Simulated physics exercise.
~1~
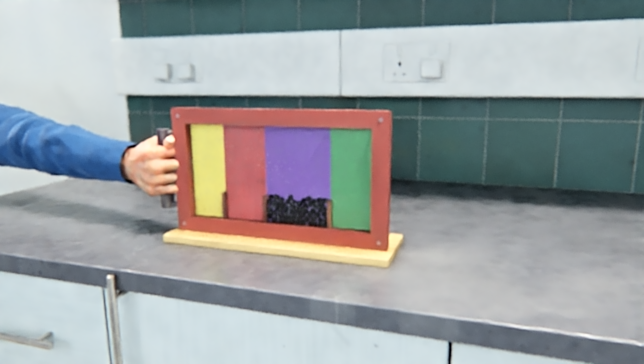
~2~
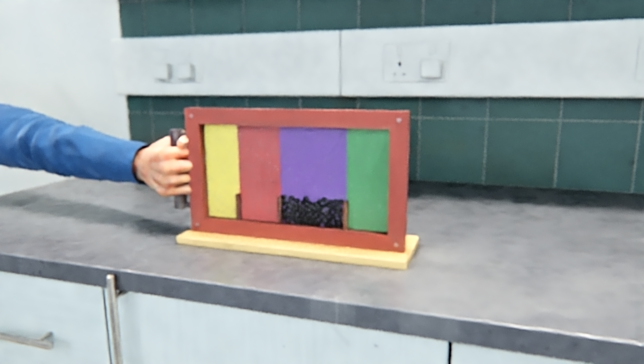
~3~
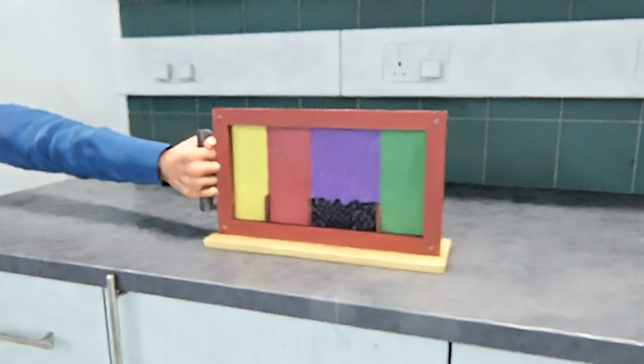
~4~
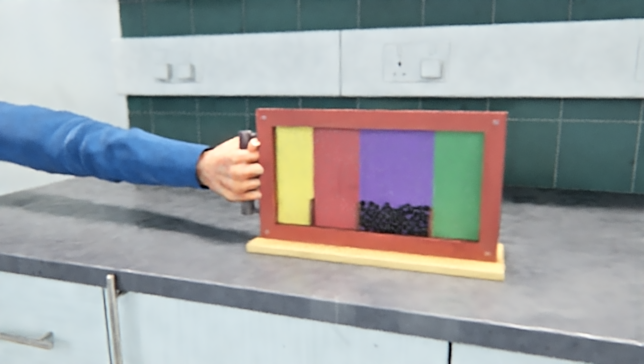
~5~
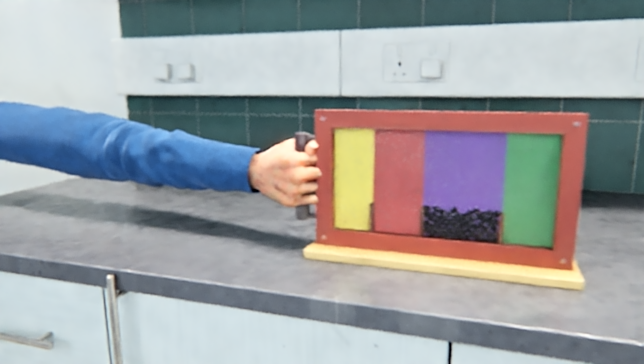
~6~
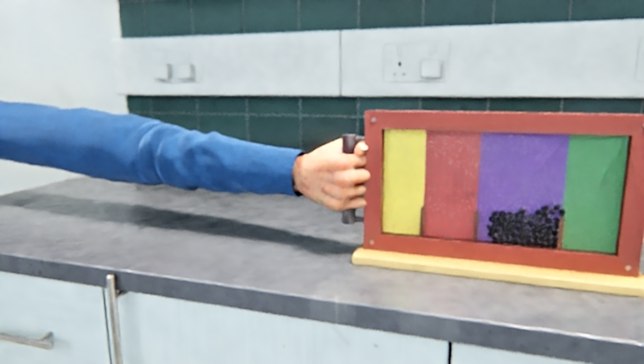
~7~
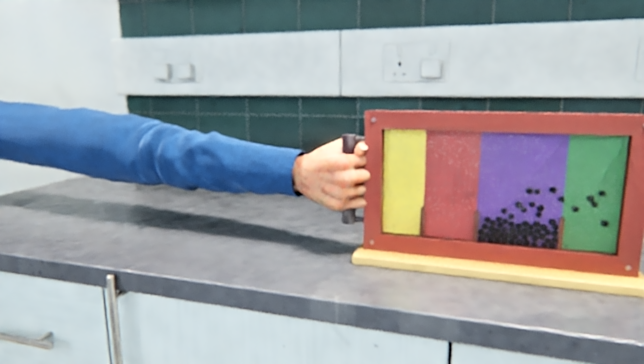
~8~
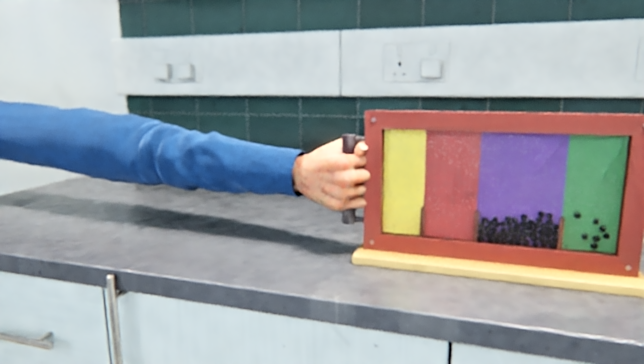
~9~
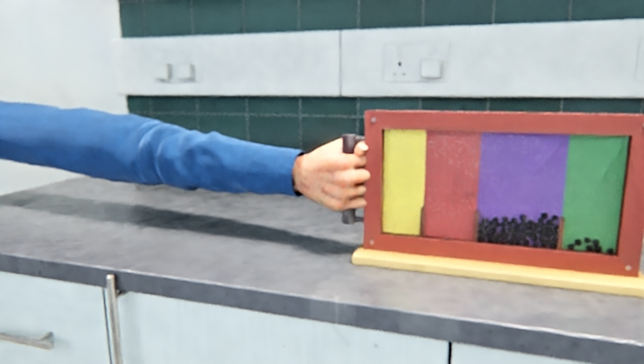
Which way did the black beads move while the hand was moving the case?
The black beads moved to the right, as the viewer sees it.
